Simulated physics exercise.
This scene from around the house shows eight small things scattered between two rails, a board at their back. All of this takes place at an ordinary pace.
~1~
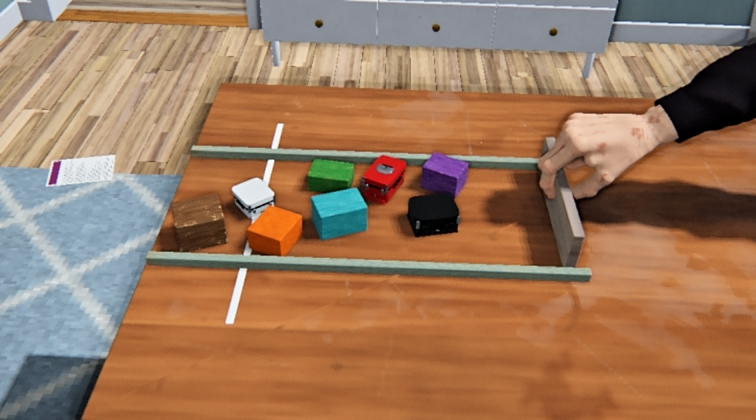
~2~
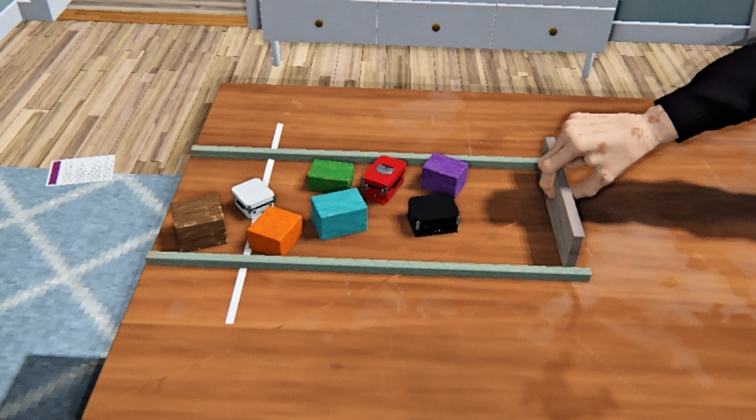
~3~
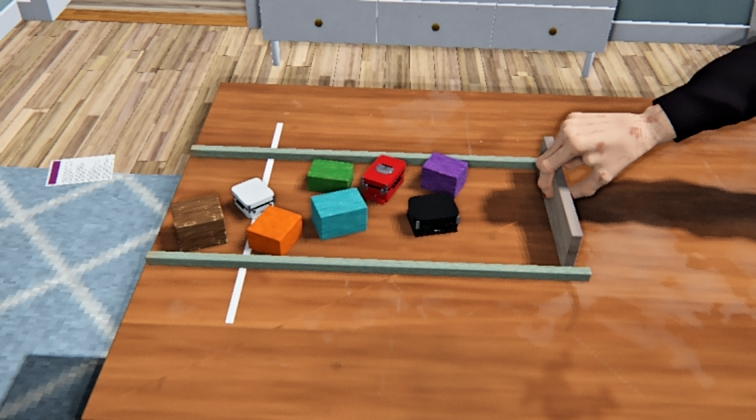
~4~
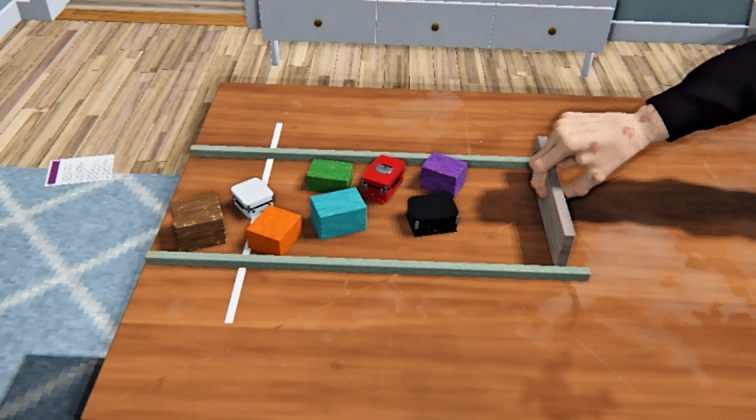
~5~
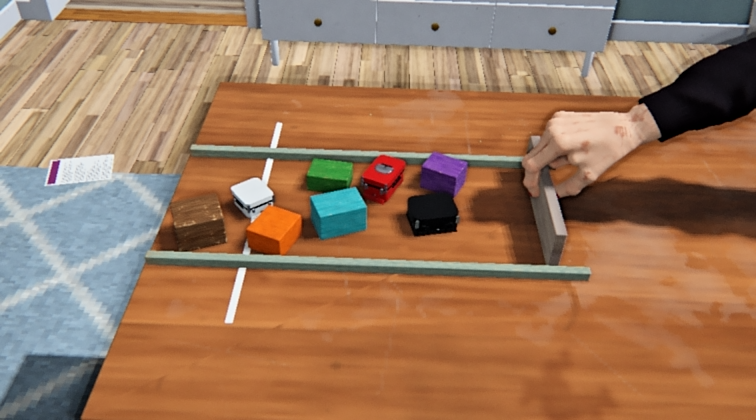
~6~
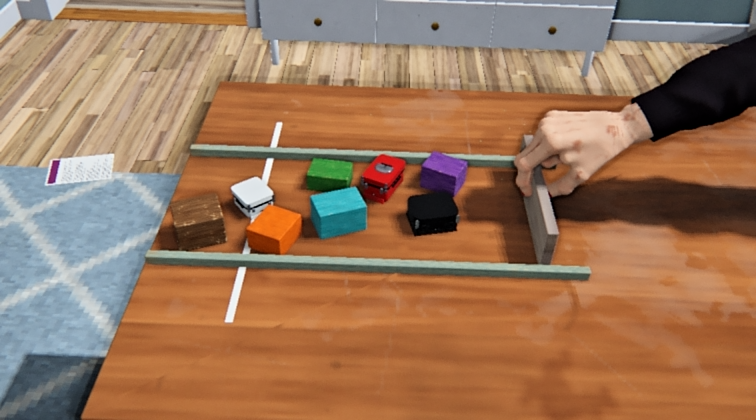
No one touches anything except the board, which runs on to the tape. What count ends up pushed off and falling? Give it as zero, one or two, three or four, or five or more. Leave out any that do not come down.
The number that tip off is going to be at least one but under three.
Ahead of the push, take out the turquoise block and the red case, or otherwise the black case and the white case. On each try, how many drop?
The first removal gives 0, the second gives 0.
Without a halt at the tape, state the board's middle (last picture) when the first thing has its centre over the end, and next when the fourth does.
The first one at (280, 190), the next at (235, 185).
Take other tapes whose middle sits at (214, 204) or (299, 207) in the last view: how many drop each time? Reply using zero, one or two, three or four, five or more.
The falls would be five or more; no fall at all.
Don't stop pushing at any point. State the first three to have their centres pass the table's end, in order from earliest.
Earliest first: The white case, then the green block, and then the turquoise block.
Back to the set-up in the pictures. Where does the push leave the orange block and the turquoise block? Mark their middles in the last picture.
About (219, 232), and the other about (186, 200).
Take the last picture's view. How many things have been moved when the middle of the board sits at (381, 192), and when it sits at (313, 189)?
Counts: 6 and 8.
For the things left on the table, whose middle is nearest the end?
The one is the green block.
Early on, none off yet; brown block at rest near (198, 222); white case at rest near (253, 199); orange block at rest near (275, 231).
A while later, none off yet; brown block at rest near (198, 222); white case at rest near (253, 199); orange block travelled a little near (255, 232).
Further along, none off yet; brown block travelled about its own width near (165, 229); white case travelled well along near (194, 191); orange block travelled about its own width near (219, 233).
Finally, the number that fall off is one or two; lost, white case.
